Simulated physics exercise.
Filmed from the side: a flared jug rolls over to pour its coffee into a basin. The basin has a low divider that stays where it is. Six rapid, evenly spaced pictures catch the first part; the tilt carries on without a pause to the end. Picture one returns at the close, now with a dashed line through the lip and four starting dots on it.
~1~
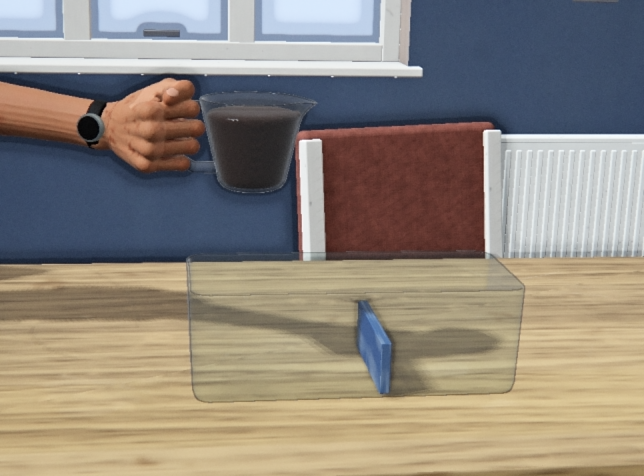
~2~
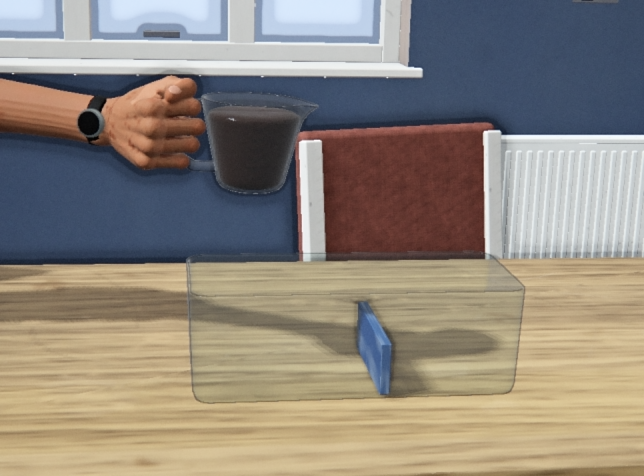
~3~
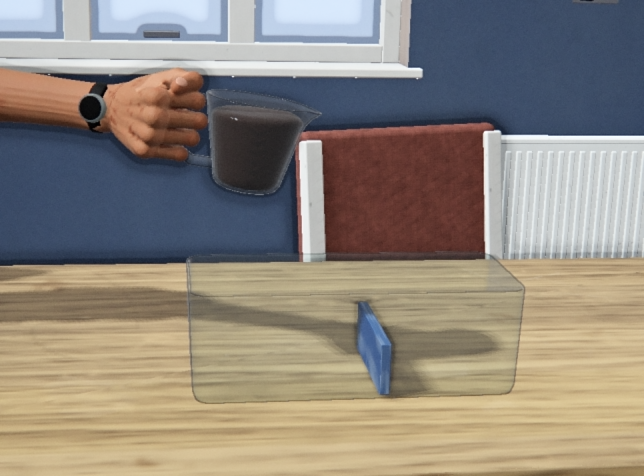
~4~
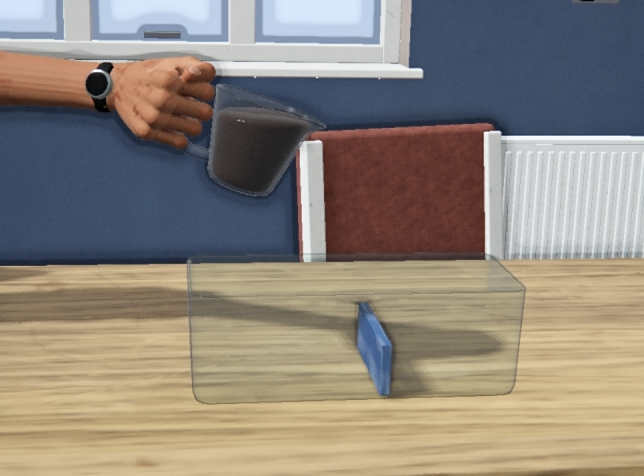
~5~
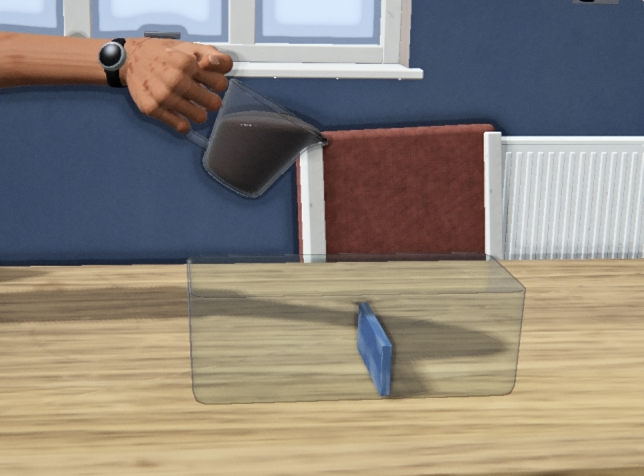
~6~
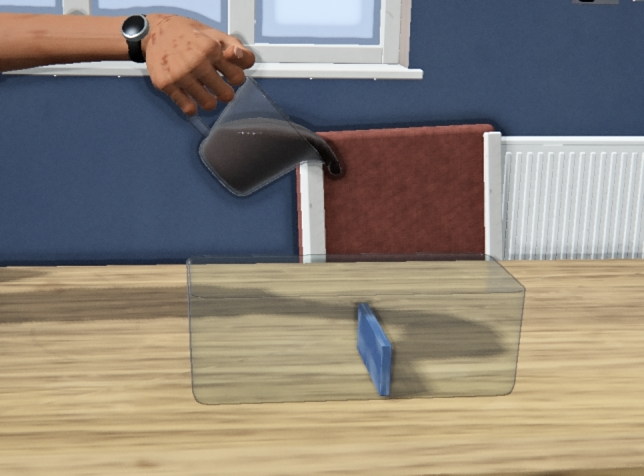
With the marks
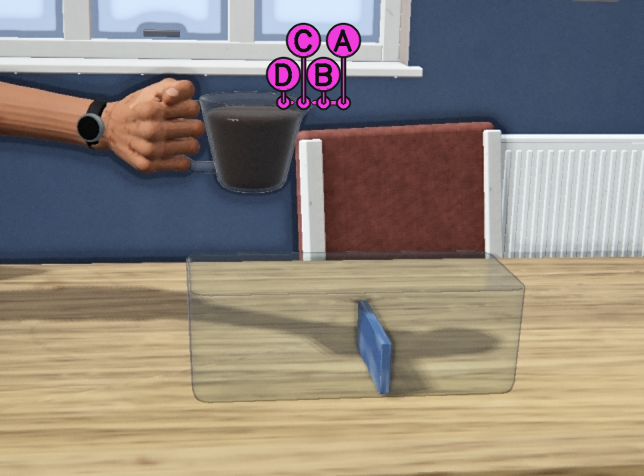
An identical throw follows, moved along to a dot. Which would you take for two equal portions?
The answer is spot A.
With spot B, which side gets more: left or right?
The left one.
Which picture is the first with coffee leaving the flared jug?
In picture 5.
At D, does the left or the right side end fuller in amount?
The left one.
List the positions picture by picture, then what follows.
The first frame shows upright, lip at (315, 102); basin from (192, 400) to (513, 390); top of the wall at (374, 321); nothing has left yet.
The second frame shows tipped about 2°, lip at (317, 105); nothing has left yet.
The third frame shows tipped about 9°, lip at (320, 113); nothing has left yet.
The fourth frame shows tipped about 19°, lip at (325, 126); nothing has left yet.
The fifth frame shows tipped about 32°, lip at (326, 143); coffee is over the lip, down to (326, 143).
The sixth frame shows tipped about 47°, lip at (323, 162); coffee is over the lip, down to (337, 171).
In magenta, A at (343, 102); B at (323, 102); C at (303, 102); D at (283, 102).
With A, about 53 % ends left of the wall and 45 % right of it.
With B, about 74 % ends left of the wall and 23 % right of it; 3 % is lost outside.
With C, about 91 % ends left of the wall and 5 % right of it; 3 % is lost outside.
With D, about 93 % ends left of the wall and 3 % right of it; 4 % is lost outside.
